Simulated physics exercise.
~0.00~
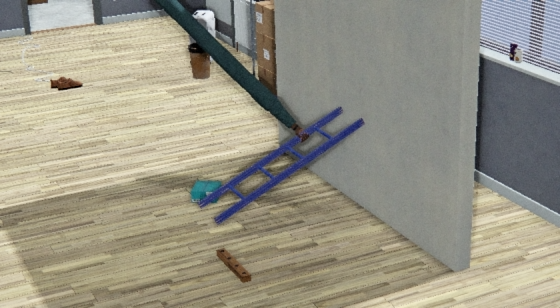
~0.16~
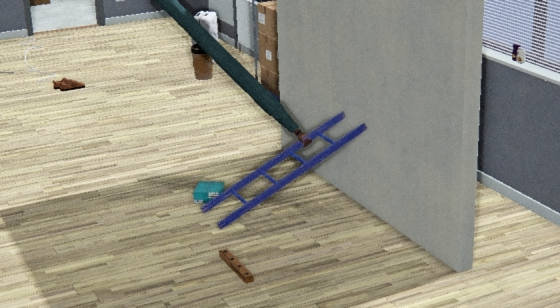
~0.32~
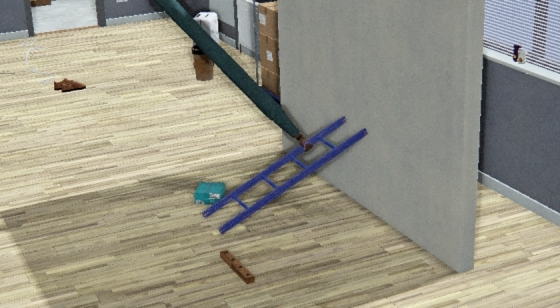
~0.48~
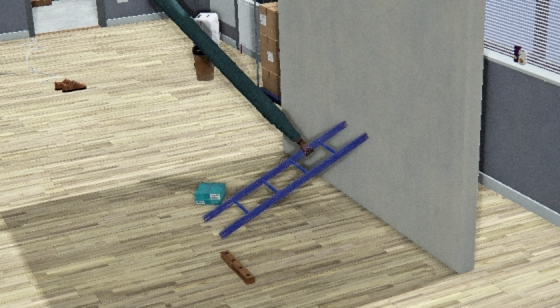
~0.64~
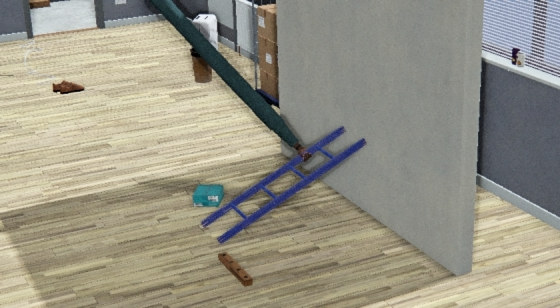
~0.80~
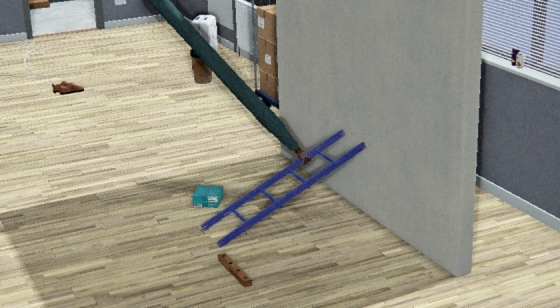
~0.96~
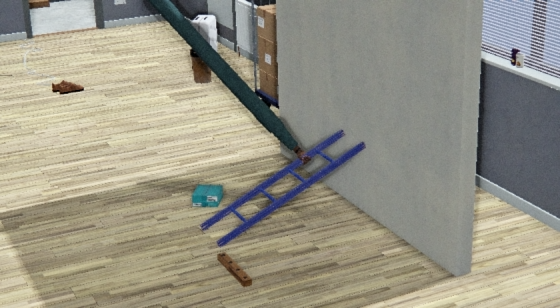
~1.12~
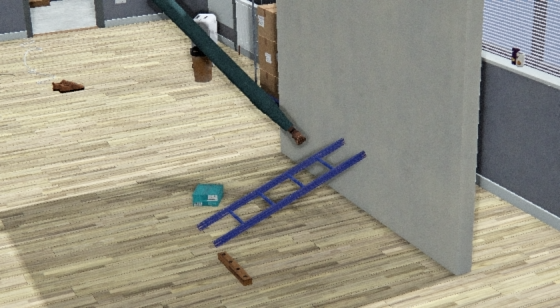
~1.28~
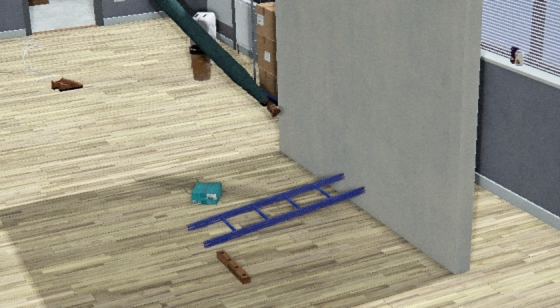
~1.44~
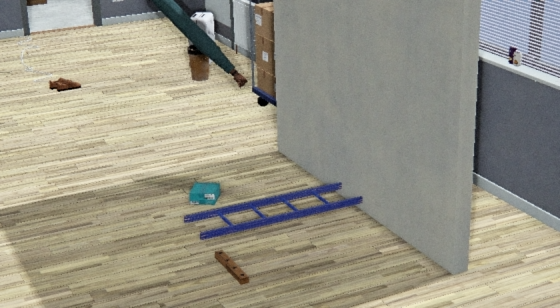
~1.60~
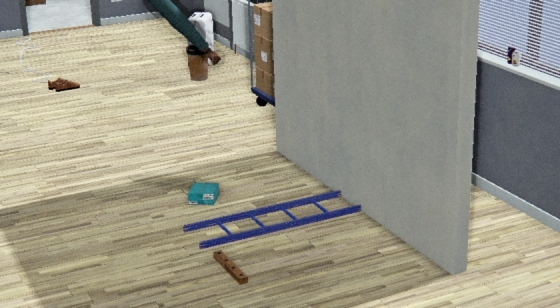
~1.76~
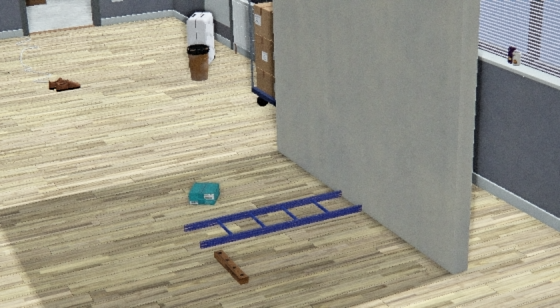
A blue ladder leaned low against a grey wall while a dark green arm held its upper end, then the arm let go and drew back out of view, and the ladder slid down the wall and ended lying flat on the wooden floor.
